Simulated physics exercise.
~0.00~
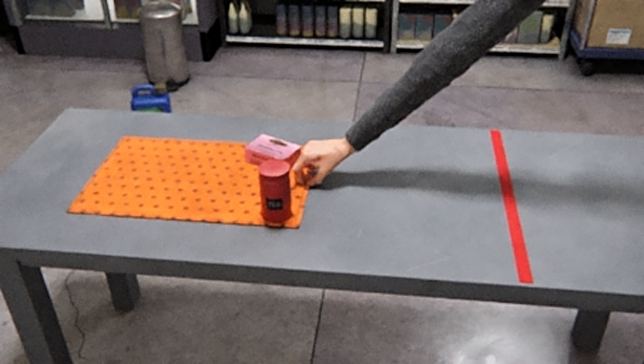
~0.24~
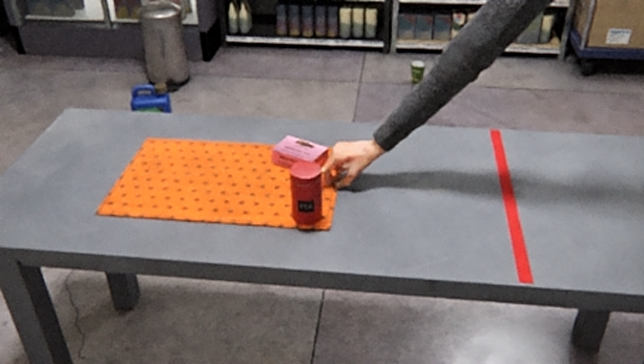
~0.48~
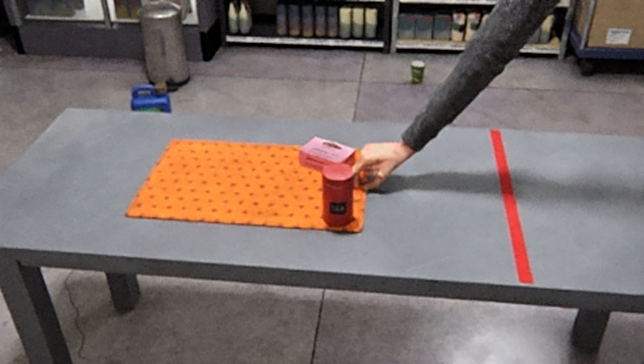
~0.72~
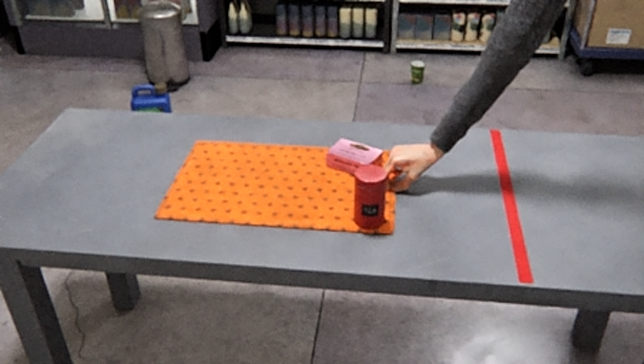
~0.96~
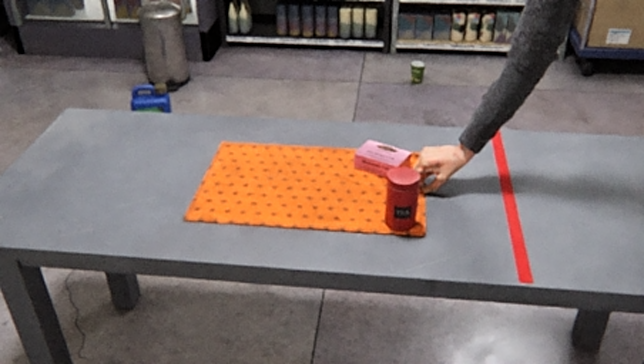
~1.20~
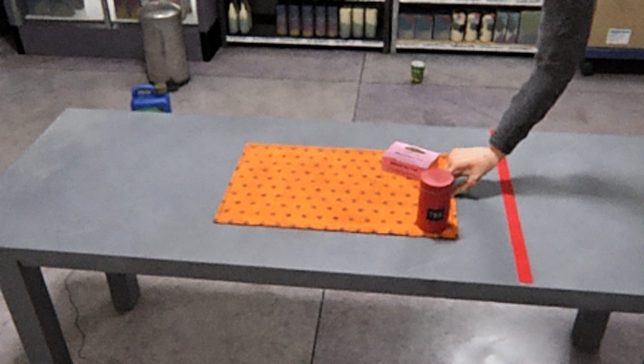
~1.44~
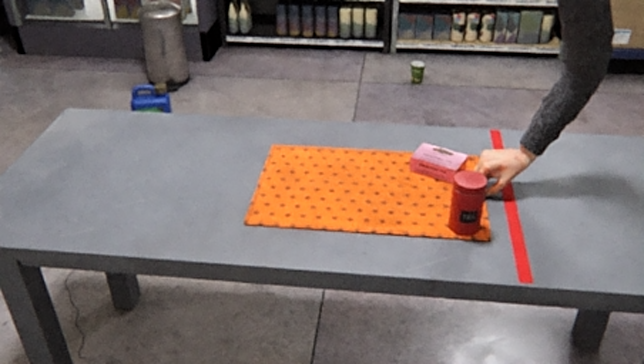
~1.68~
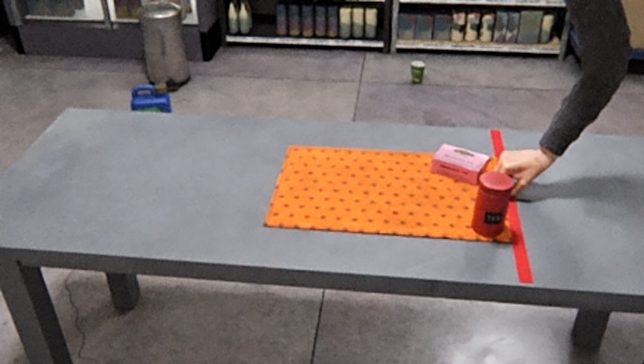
An orange patterned table runner lies on a long grey table, seen from slightly above by a still camera in a room with a concrete floor and shelves of bottles behind. A red jar stands upright at the cloth's near right corner, with a pink packet just behind it, and a strip of red tape crosses the table further right. A hand in a dark grey sleeve grips the runner's right edge and pulls it steadily rightward. The jar and packet ride along without tipping. Finally the cloth's edge reaches the tape, with both items still aboard.
